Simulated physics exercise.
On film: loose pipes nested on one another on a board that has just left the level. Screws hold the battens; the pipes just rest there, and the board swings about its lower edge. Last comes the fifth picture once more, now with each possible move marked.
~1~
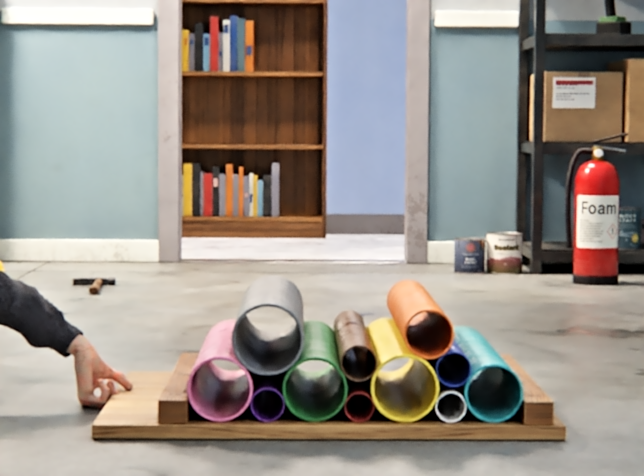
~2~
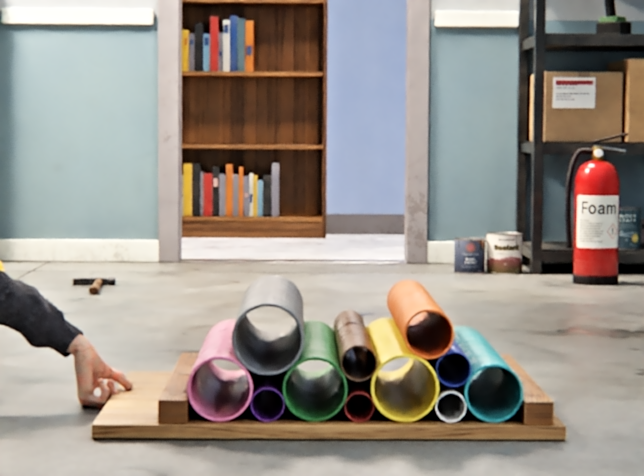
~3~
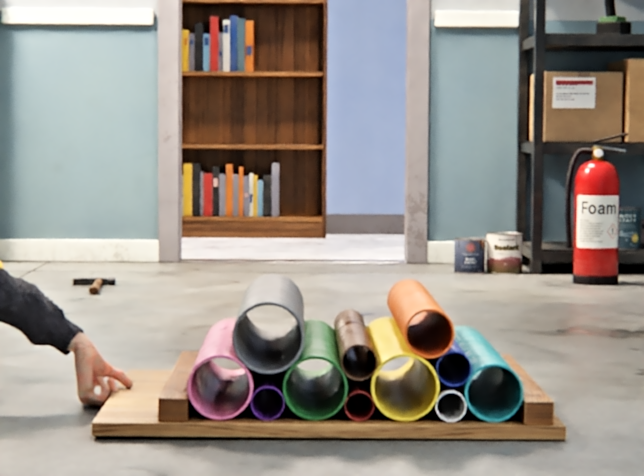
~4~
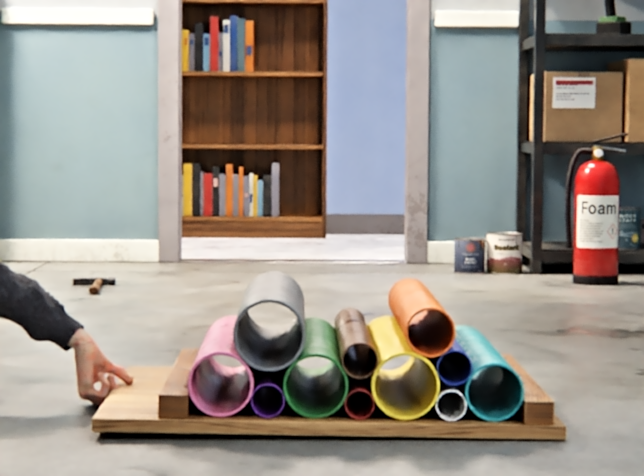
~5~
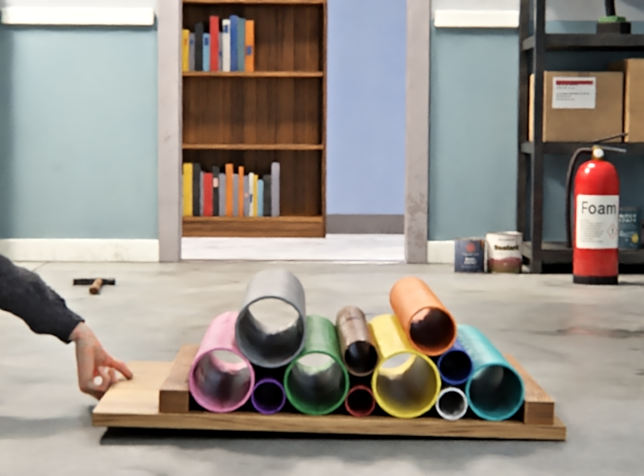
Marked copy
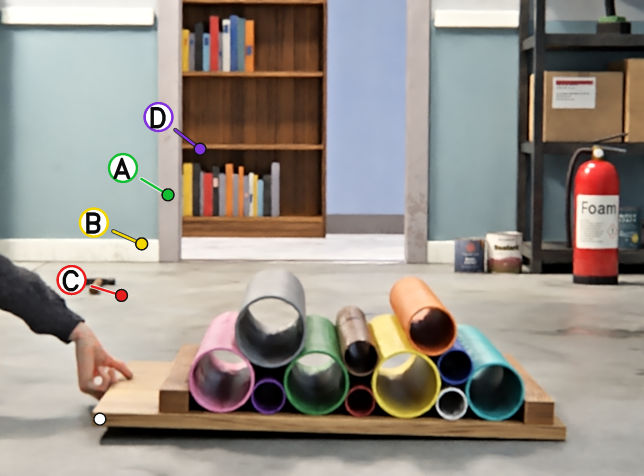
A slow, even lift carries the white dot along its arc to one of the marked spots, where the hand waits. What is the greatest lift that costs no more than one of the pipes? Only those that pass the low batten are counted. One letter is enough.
Up to D.
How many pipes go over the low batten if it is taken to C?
It comes to none.
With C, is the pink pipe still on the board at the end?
The pink pipe: Yes.
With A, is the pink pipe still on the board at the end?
Yes.
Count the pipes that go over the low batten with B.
It comes to none.
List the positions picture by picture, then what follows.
In the first picture, turquoise pipe (494, 393); grey pipe (268, 339).
In the second picture, grey pipe (268, 339); brown pipe (359, 363).
In the third picture, board (326, 391); pink pipe (220, 387); purple pipe (267, 403); yellow pipe (405, 387).
In the fourth picture, board (326, 389); pink pipe (220, 384); purple pipe (268, 401).
In the fifth picture, board (327, 386); pink pipe (221, 379); purple pipe (268, 397).
On the marked copy, A at (168, 195); B at (142, 244); C at (121, 296); D at (200, 149); the white dot at (100, 419).
Taking D. A third of the way, board at 20°.
Two thirds of the way, board at 37°.
When it is over, board at 37°, one over the low batten (orange).
As for the rest, A none over the low batten; B none over the low batten; C none over the low batten.
